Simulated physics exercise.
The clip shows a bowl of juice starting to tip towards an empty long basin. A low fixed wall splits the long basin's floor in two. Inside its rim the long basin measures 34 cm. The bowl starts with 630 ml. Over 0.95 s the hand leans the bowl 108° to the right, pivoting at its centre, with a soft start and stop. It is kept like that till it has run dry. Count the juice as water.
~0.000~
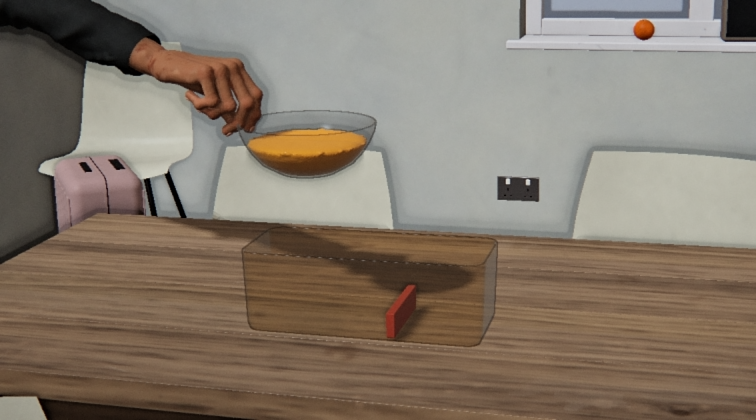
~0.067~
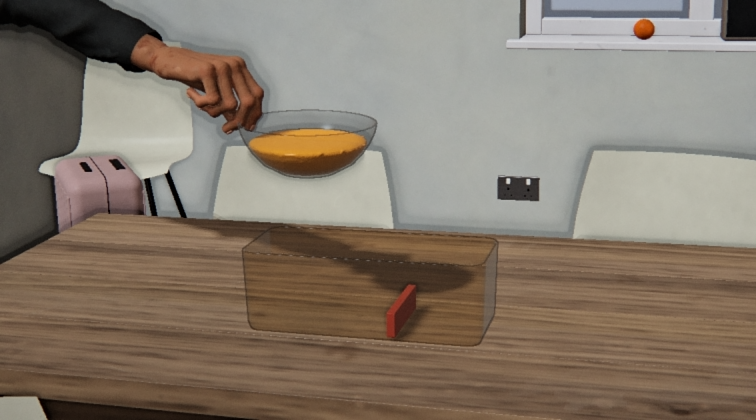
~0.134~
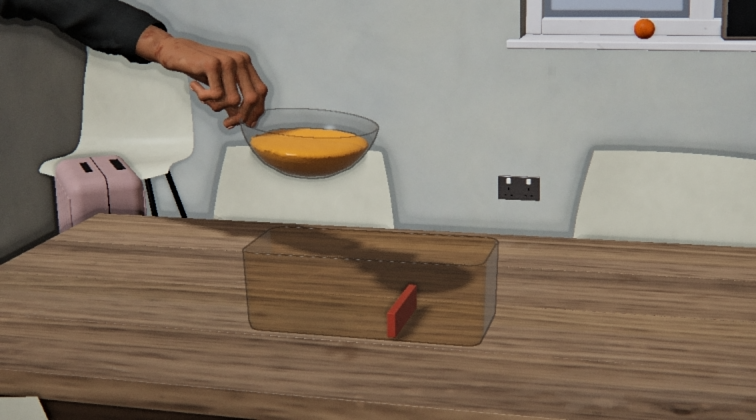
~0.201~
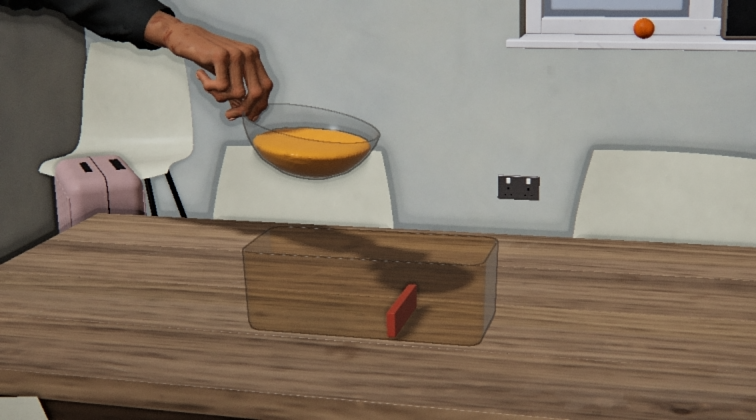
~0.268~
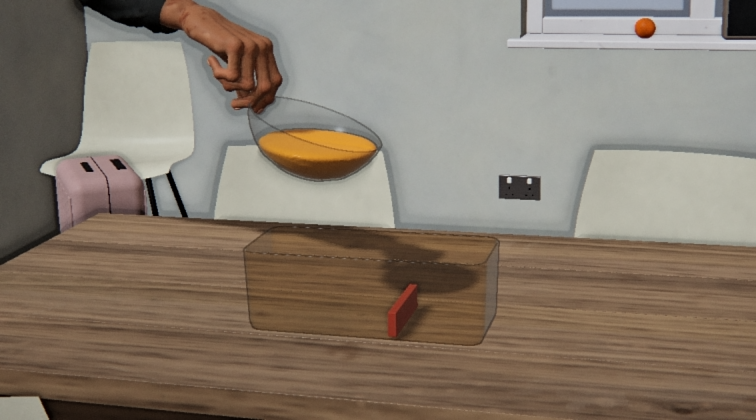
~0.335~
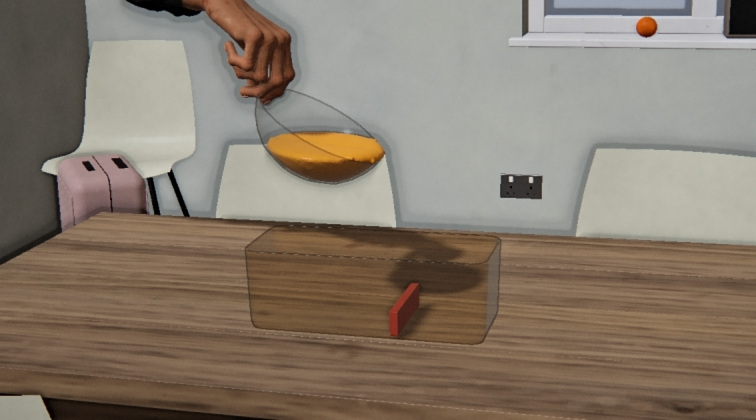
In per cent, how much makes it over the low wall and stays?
Roughly 52 per cent is past the wall.
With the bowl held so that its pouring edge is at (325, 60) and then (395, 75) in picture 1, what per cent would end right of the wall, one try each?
In turn about 15 and 65 per cent.
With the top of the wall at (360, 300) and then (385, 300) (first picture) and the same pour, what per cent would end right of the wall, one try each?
In turn about 85 and 70 per cent.
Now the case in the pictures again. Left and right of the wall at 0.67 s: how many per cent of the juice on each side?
Some 18 per cent left and 52 right.
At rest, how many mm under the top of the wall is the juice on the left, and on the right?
Some 24 mm on the left and 12 mm on the right.
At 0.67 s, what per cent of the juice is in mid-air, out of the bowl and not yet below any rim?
Some 22 per cent.
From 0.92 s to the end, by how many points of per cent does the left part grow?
Near 1 in a hundred.
Then, 0.67 s in, the tilt is 86° and 8 per cent is still to pour, 18 is left of the wall and 52 right of it.
Then, 0.92 s in, the tilt is 108° and 0 per cent is still to pour, 46 is left of the wall and 53 right of it.
Then, 1.17 s in, the tilt is 108° and 0 per cent is still to pour, 47 is left of the wall and 52 right of it.
Then, 1.45 s in, the tilt is 108° and 0 per cent is still to pour, 47 is left of the wall and 52 right of it.
Finally, 47 per cent lies left of the wall, 52 right of it and 1 outside.
